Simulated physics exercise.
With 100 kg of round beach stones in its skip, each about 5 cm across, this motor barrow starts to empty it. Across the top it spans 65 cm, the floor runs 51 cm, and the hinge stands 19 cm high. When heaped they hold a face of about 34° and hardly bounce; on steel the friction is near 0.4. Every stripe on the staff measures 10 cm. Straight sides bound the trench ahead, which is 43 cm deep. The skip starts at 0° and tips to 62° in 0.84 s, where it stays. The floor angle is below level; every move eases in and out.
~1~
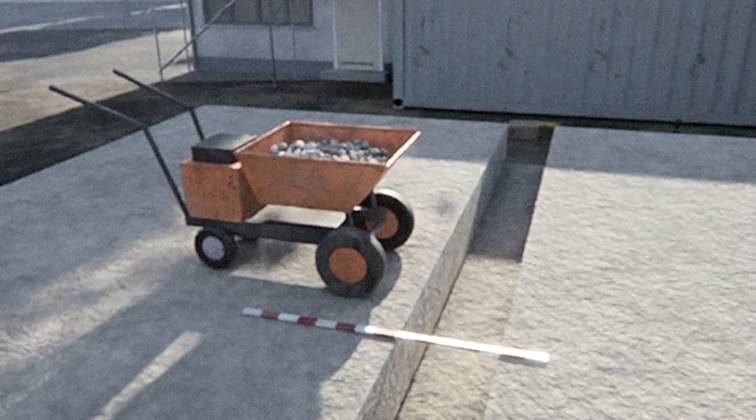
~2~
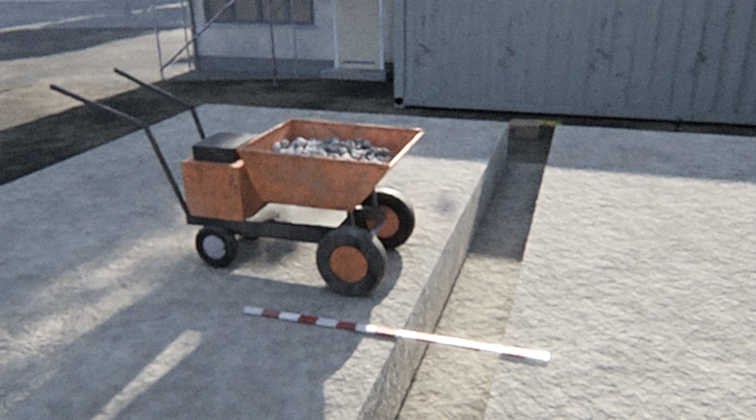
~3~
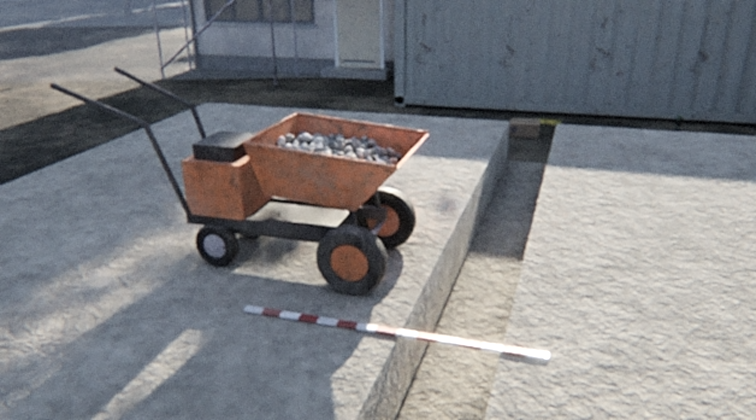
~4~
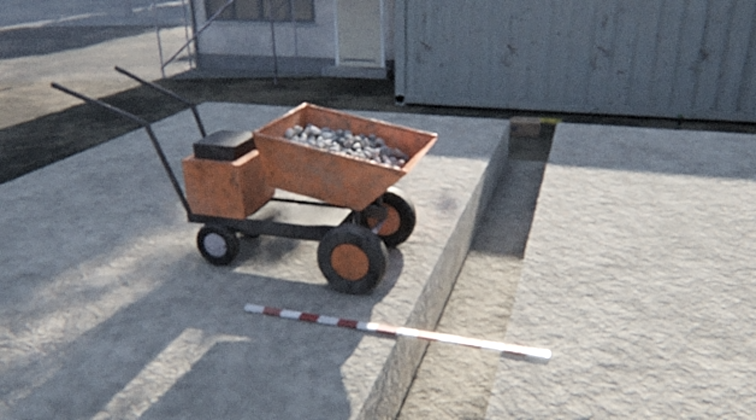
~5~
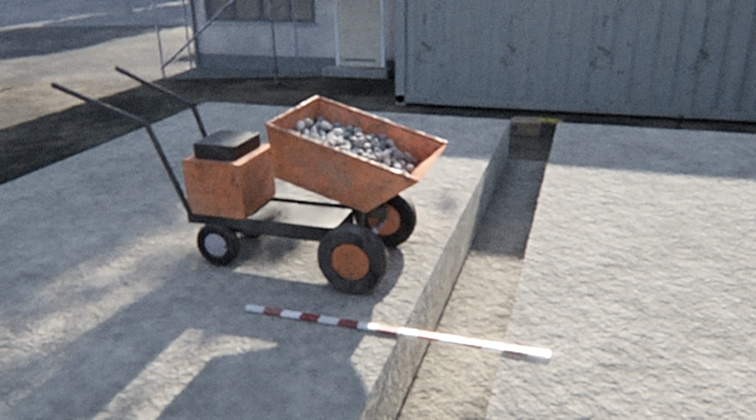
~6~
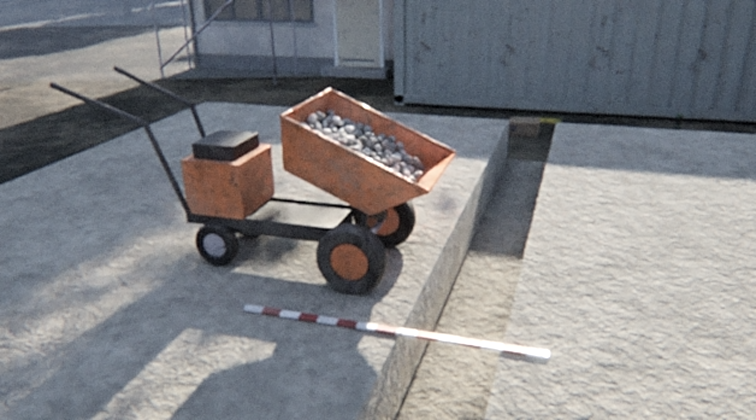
To begin with, an orange motor barrow with a level skip of grey stones stands on a concrete slab beside a trench, a red-and-white staff lying nearby. The skip then tilts gradually, its left end rising away from the chassis and its right lip dipping, while the wheels stay still.
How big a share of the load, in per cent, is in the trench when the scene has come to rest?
A share of about 66 percent.
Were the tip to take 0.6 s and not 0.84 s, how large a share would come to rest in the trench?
Roughly 50% would finish there.
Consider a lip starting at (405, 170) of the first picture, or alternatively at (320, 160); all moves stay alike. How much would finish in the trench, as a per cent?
Around 45% for the first place and 100% for the second.
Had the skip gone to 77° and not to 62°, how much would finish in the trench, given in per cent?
Roughly 70 per cent would end in the trench.
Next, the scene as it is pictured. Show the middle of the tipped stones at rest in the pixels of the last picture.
Their middle ends up near (501, 338).
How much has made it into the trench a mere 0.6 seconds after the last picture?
About 15 per cent by then.
Then, 0.3 s after the last picture the floor is at 52°, 100 % in the skip; the foremost stones are at (447, 217).
Then, 0.6 s after the last picture the floor is at 62°, 81 % in the skip, 16 % in the trench, 3 % past the trench; the foremost stones are at (527, 280).
Then, 0.9 s after the last picture the floor is at 62°, 39 % in the skip, 29 % in the trench, 33 % past the trench; the foremost stones are at (639, 309).
Then, 2.9 s after the last picture the floor is at 62°, 0 % in the skip, 66 % in the trench, 34 % past the trench; the foremost stones are past the picture's edge.
